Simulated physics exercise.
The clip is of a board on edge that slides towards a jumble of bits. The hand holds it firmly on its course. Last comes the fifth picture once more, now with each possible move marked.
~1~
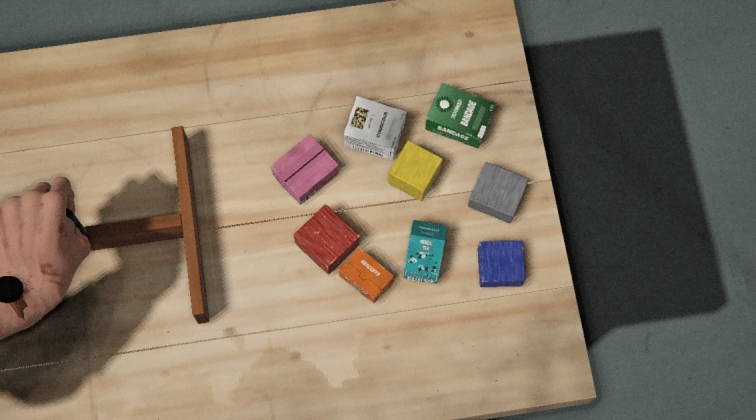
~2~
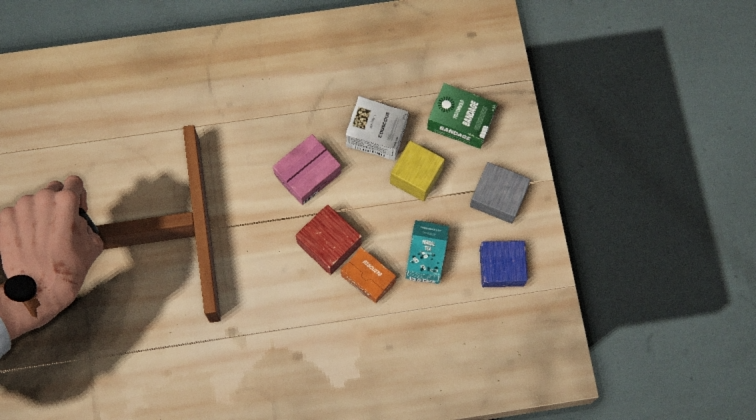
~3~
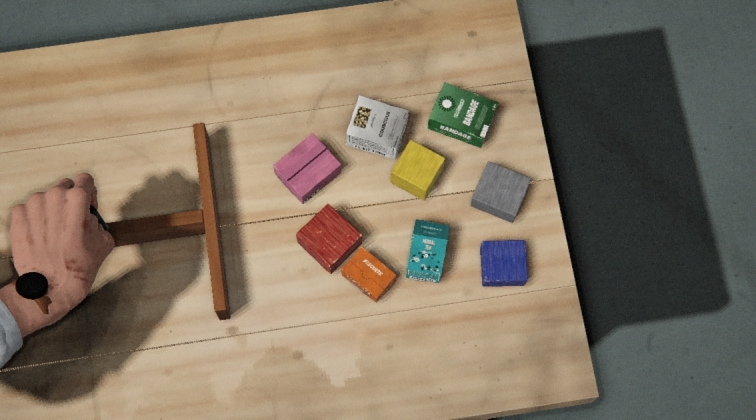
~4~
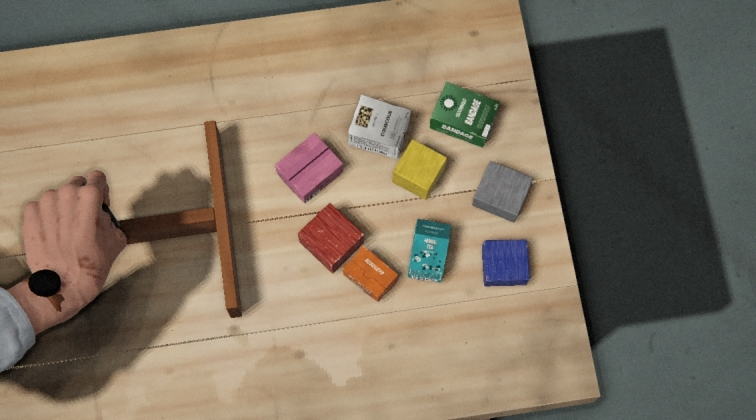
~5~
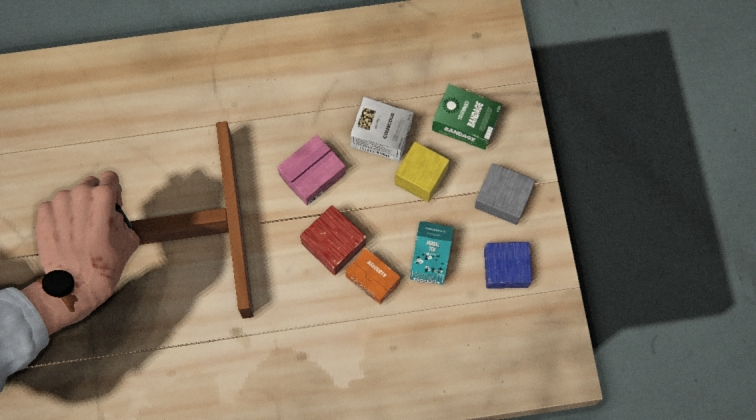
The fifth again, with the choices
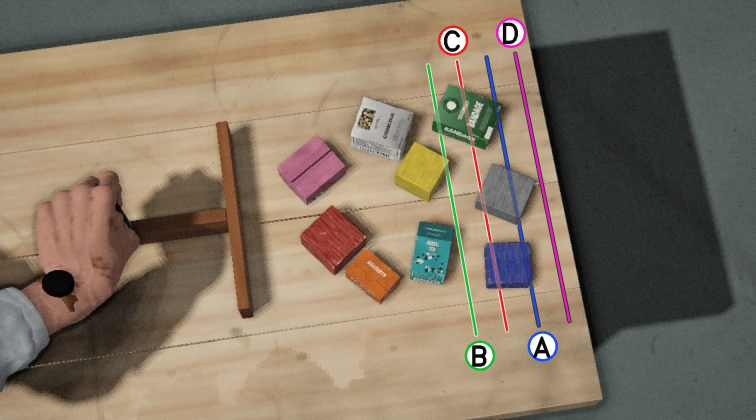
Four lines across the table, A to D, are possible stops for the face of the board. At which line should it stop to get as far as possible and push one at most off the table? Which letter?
It should halt at B.
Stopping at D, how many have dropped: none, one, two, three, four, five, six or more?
In all, six or more.
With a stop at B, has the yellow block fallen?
No.
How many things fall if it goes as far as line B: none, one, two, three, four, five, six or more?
In all, none.
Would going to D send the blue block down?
Yes.
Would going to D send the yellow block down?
By then, yes.
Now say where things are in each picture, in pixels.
The first picture shows grey block (498, 193); orange box (367, 276); board (187, 218).
The second picture shows board (199, 217); yellow block (417, 172).
The third picture shows board (210, 214); turquoise packet (427, 252).
The fourth picture shows board (221, 212); white packet (380, 127).
The fifth picture shows board (232, 213); grey block (505, 194); orange box (373, 277); pink box (312, 171).
On the marked copy, A at (512, 187); B at (451, 195); C at (481, 191); D at (541, 183).
Taking B. A third of the way, board (311, 202); orange box (378, 280); white packet (390, 127).
Two thirds of the way, board (391, 191); grey block (511, 195); green box (475, 115).
When it is over, board (448, 183); grey block (556, 201); green box (528, 109); none fallen.
As for the rest, A drops five; C drops three; D drops nine.
